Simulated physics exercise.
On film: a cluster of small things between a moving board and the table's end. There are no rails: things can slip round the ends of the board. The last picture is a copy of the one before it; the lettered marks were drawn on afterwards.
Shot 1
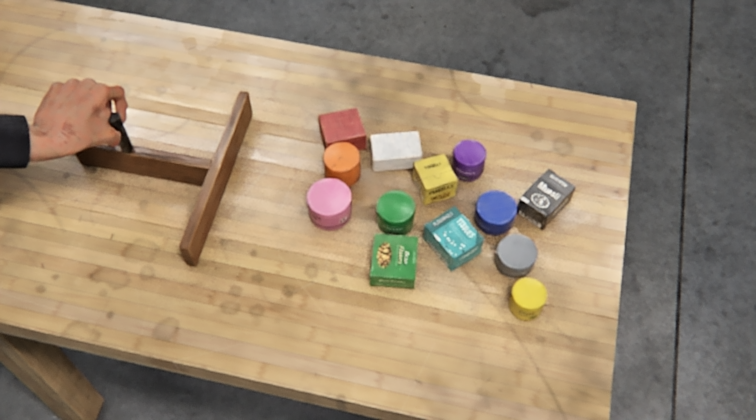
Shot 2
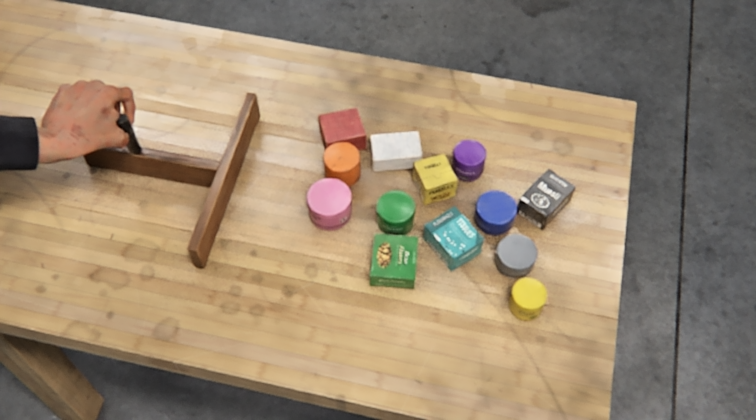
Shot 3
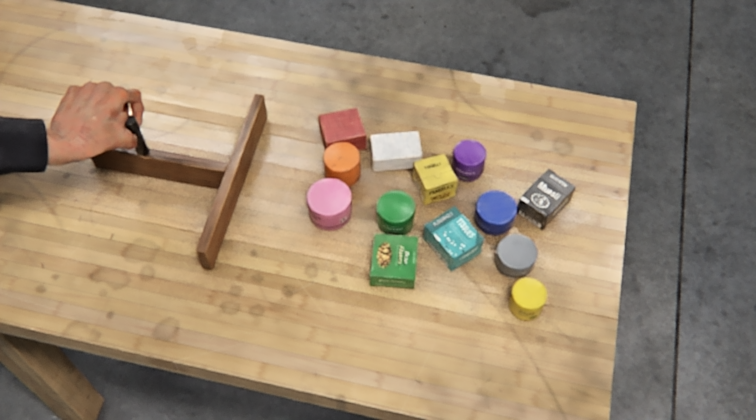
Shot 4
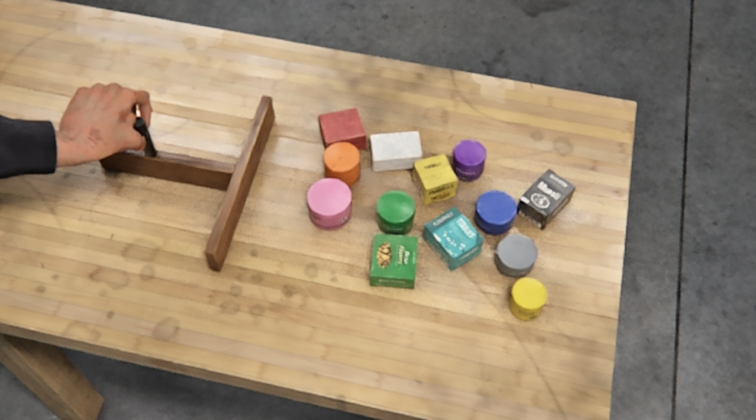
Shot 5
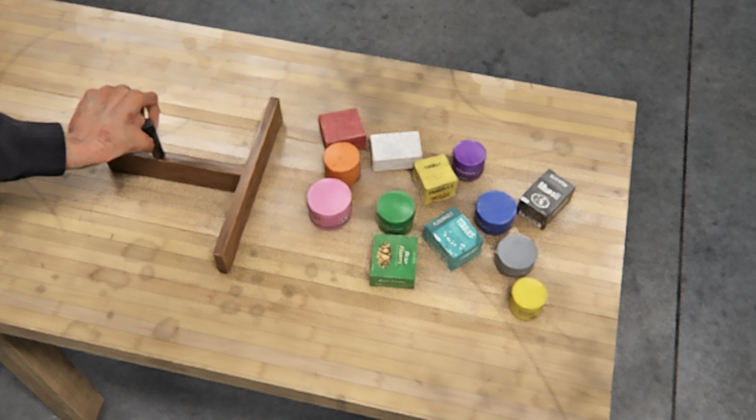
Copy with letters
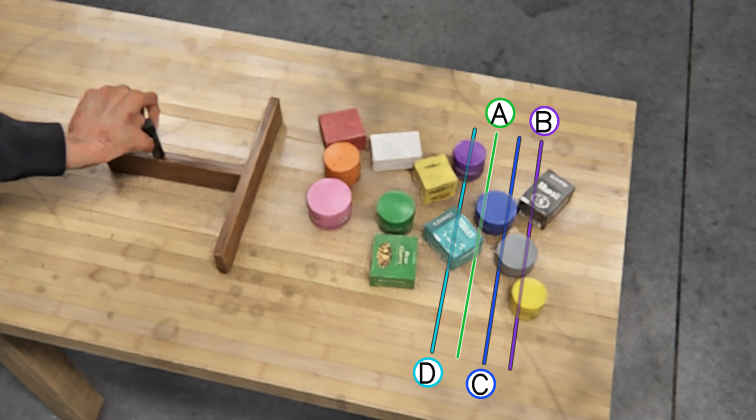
On a wooden table, a hand slides a brown board slightly right toward colourful jars and boxes.
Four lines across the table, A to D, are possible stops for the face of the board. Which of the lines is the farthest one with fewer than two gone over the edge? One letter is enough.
No farther than C.
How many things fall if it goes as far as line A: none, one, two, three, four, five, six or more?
The count is none.
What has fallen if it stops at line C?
The black packet.
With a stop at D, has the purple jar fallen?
No.
On the marked copy, A at (479, 236); B at (527, 246); C at (503, 241); D at (455, 232).
Taking C. A third of the way, board (338, 189); red block (382, 143); white block (428, 159).
Two thirds of the way, board (430, 206); black packet (572, 196); purple jar (556, 168).
When it is over, board (503, 221); black packet over the edge; purple jar (626, 172); one fallen.
As for the rest, A is within the limit but short; B drops three; D is within the limit but short.
